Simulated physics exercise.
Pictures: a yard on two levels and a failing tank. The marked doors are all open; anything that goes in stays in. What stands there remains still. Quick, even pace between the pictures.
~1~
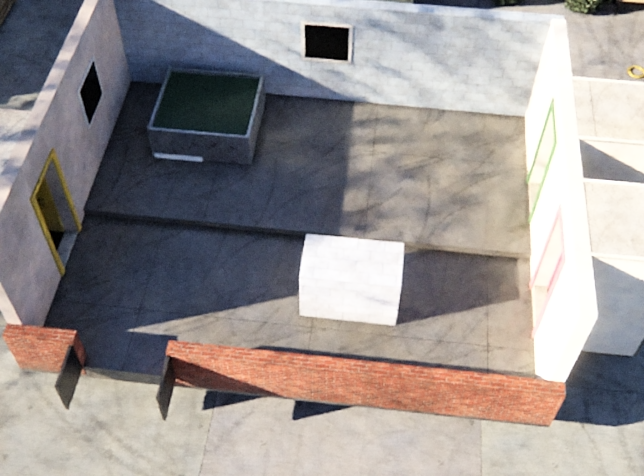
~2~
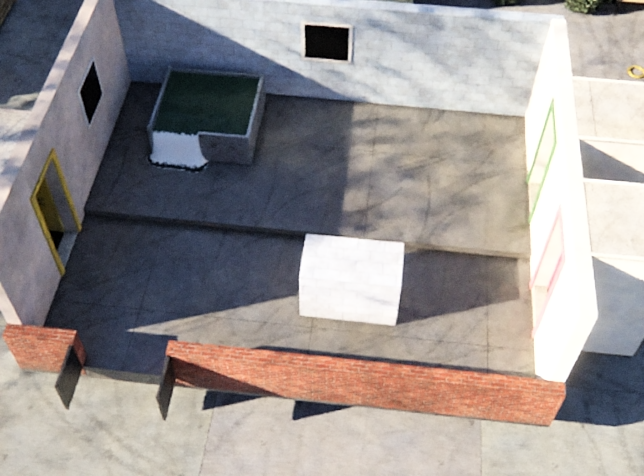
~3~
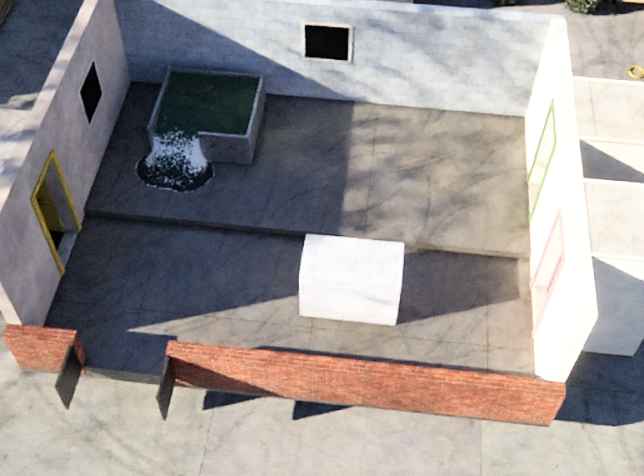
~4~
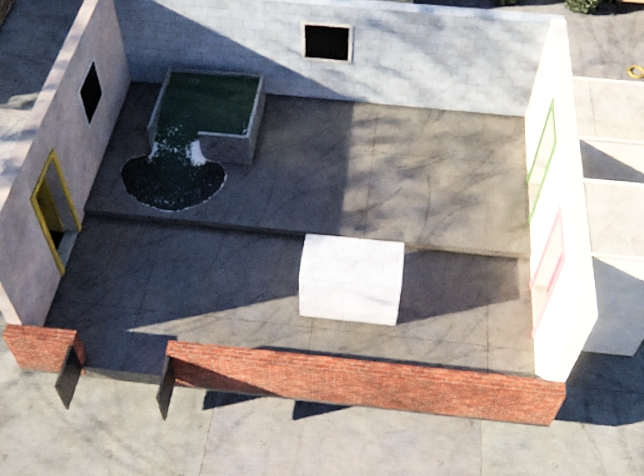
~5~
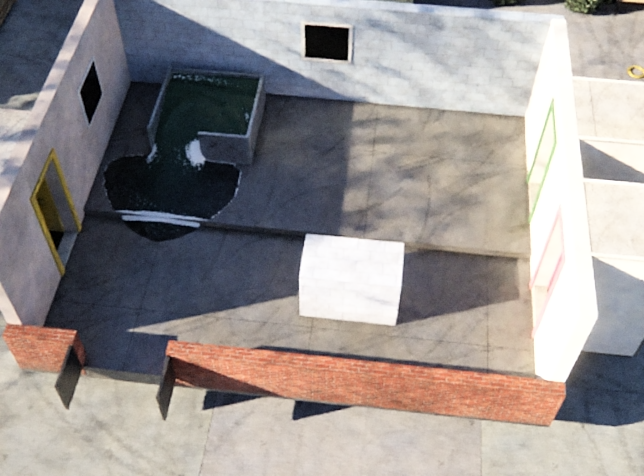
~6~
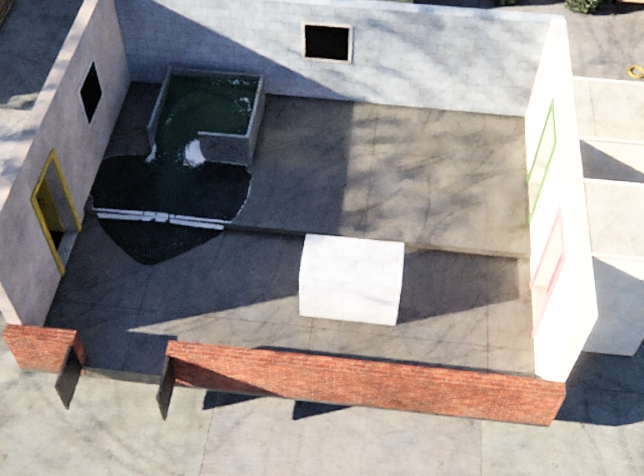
At first, dark green water sits still in an open square tank in the corner of a walled, two-level yard. Then a gap opens at the tank's front left and white, foaming water pours out, spreading across the upper floor in a widening dark pool. Finally it runs over the step onto the lower level.
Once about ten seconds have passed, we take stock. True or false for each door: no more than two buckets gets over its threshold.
The green door - true; the pink door - true; the yellow door - false.
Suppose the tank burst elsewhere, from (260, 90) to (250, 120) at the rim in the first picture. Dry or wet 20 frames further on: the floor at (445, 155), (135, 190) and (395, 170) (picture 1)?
Respectively: Drenched, parched and drenched.
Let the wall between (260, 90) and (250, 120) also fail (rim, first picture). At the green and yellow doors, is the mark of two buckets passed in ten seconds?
As it turns out, the green one rises above while the yellow one remains below.
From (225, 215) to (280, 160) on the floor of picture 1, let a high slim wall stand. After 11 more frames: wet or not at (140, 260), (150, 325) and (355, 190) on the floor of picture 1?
The first spot is swamped, the second swamped, the third untouched.
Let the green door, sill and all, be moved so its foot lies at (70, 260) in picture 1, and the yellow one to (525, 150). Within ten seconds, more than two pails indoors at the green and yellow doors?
Result - green door crosses the line, yellow door does not reach it.
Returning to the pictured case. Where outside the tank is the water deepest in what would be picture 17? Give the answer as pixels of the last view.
I'd point to (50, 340).
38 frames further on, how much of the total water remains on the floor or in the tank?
My figure: Some 74 per cent.
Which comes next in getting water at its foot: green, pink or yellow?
The one in yellow.
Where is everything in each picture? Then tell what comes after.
Still water in the open tank at (208, 104), in the first frame.
Water pours out at (178, 146) and has run to (202, 166), in the second frame.
The front is at (194, 187), out from the gap at (178, 148), in the third frame.
Water pours out at (178, 149) and has run to (178, 207), in the fourth frame.
The front is at (150, 235), out from the gap at (178, 149), in the fifth frame.
The front is at (140, 258), out from the gap at (178, 148), in the sixth frame.
A moment on, water covers 25 % of the floor; the green door not reached, the pink door not reached, the yellow door wet at the sill, nothing in.
Next, water covers 30 % of the floor; the green door not reached, the pink door not reached, the yellow door over two buckets in.
Then, water covers 35 % of the floor; the green door not reached, the pink door not reached, the yellow door over two buckets in.
Later, water covers 40 % of the floor; the green door not reached, the pink door not reached, the yellow door over two buckets in.
In the end, water covers 50 % of the floor; the green door not reached, the pink door wet at the sill, nothing in, the yellow door far over two buckets in.
